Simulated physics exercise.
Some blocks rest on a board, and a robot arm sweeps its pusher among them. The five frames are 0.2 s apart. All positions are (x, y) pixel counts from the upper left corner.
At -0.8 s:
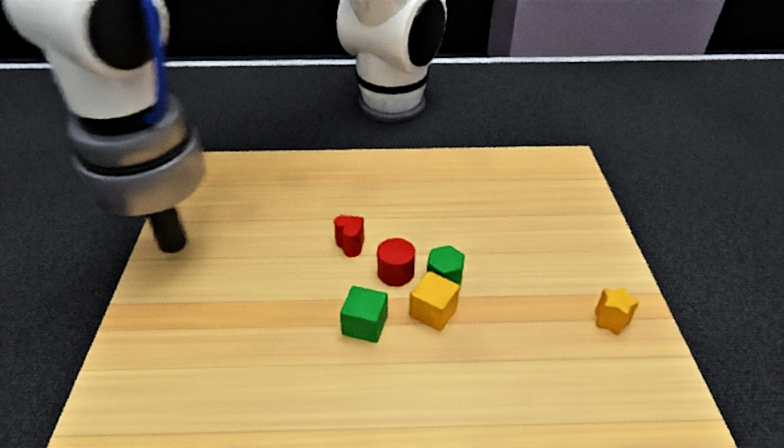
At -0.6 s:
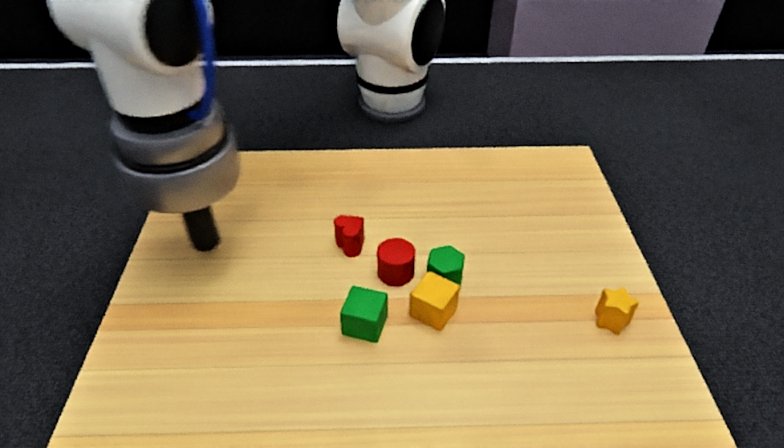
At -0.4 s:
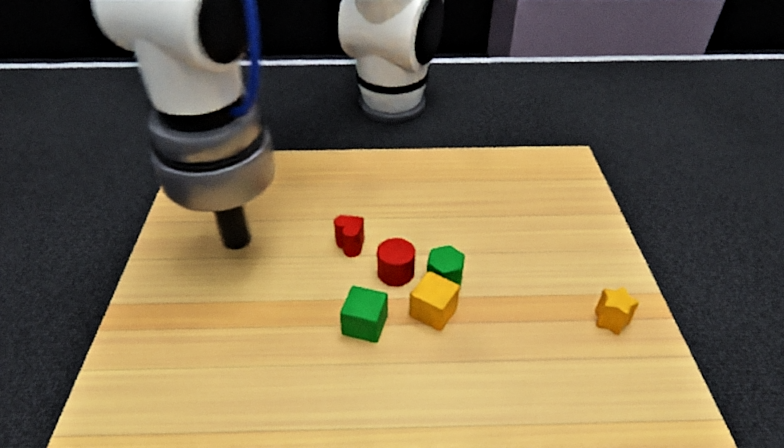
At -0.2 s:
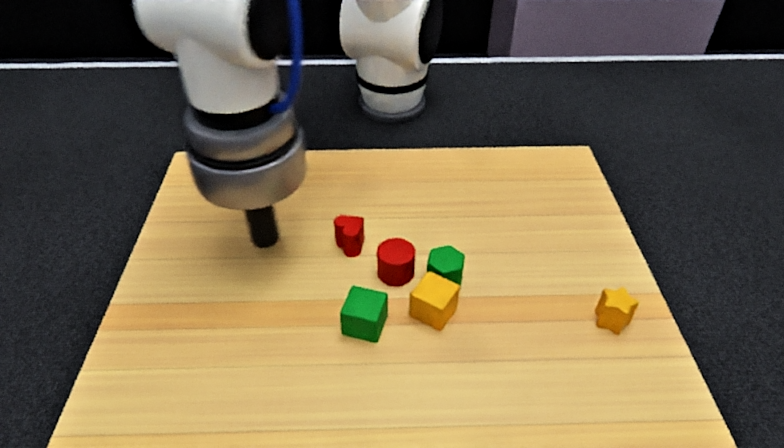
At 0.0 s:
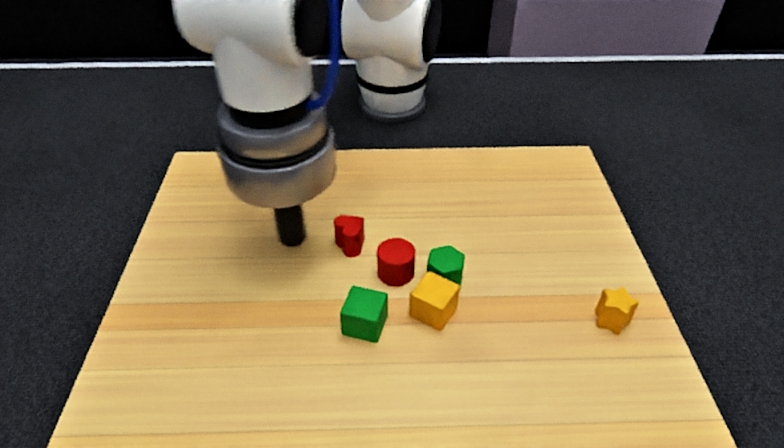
A robot arm moved its dark pusher steadily to the right across a wooden board, coming up close beside a red heart-shaped block, while the red, green and yellow blocks all stayed still.
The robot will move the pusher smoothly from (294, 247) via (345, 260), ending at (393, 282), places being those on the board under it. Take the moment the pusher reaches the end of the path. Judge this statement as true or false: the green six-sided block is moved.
Verdict: True.
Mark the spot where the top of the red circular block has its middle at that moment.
Answer: (428, 257).
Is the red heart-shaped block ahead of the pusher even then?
No.
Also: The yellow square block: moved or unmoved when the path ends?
It is still on its spot.
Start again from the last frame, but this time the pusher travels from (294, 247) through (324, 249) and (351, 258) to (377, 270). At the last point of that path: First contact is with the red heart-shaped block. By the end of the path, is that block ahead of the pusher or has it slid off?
Fallen away.
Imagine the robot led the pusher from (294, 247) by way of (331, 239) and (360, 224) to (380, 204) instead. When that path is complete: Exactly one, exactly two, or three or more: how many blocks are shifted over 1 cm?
The number of blocks that move over 1 cm is one.
On the path given first. One third of the way, pusher at (328, 246); nothing pushed yet.
Two thirds of the way, pusher at (361, 257); red heart-shaped block at (359, 223), turned 35° anticlockwise.
At the end, pusher at (393, 273); red heart-shaped block at (359, 223), turned 35° anticlockwise; red circular block at (428, 257); yellow square block in place; green six-sided block at (466, 258).
